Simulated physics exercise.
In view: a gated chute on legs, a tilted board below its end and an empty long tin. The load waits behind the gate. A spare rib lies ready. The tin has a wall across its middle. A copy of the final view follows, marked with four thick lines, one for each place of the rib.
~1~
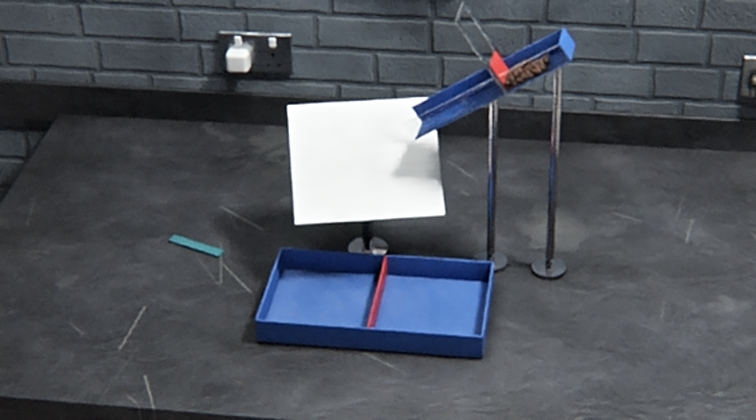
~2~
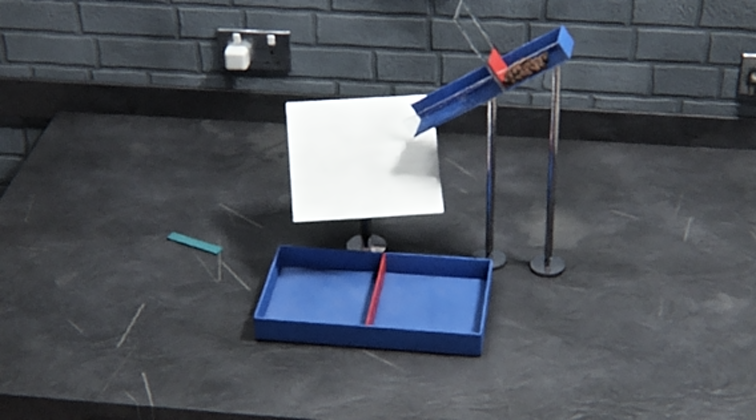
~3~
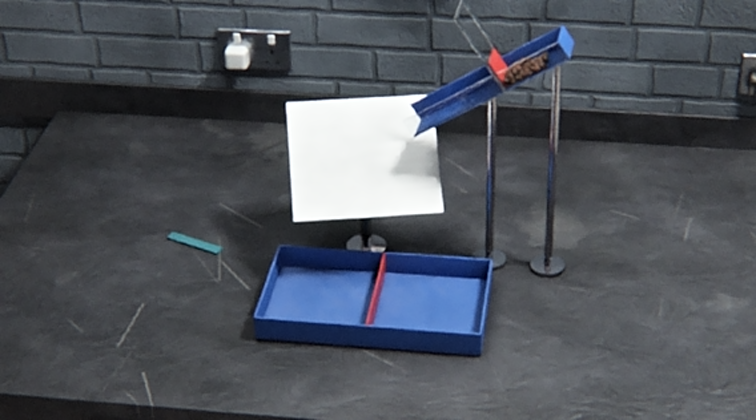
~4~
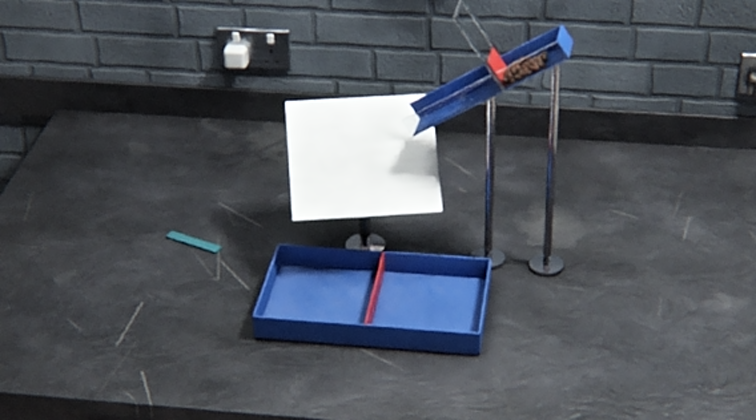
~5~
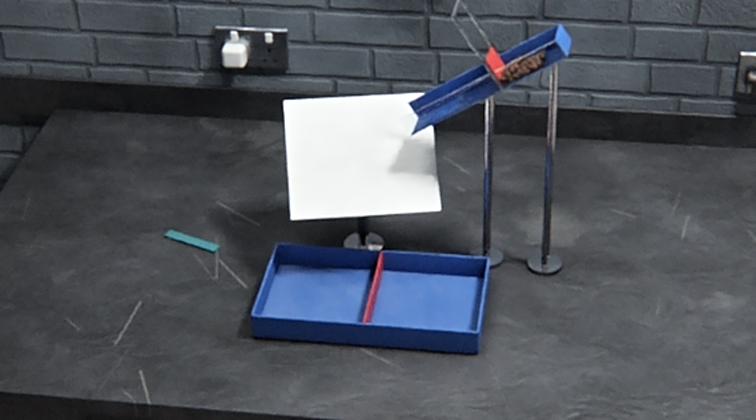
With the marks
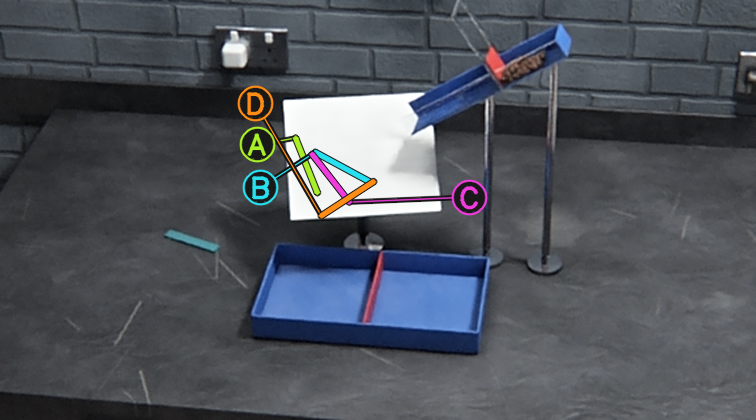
Brown load sitting still behind a red gate in a raised blue chute, above a white tilted board and empty divided tray.
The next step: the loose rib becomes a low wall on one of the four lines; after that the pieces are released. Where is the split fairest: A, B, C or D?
I would pick line C.
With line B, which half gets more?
The right half.
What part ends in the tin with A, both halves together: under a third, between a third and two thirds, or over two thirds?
Line A gives over two thirds.
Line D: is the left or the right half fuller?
Left.
On the marked copy, line A from (295, 137) to (317, 192); line B from (315, 152) to (370, 181); line C from (312, 154) to (349, 202); line D from (373, 181) to (321, 215).
If A is chosen, of what is caught, the larger part in the left half, about a tenth in the right.
If B is chosen, of what is caught, about a tenth in the left half, the larger part in the right.
If C is chosen, of what is caught, roughly half in the left half, roughly half in the right.
If D is chosen, of what is caught, the larger part in the left half, roughly a quarter in the right.
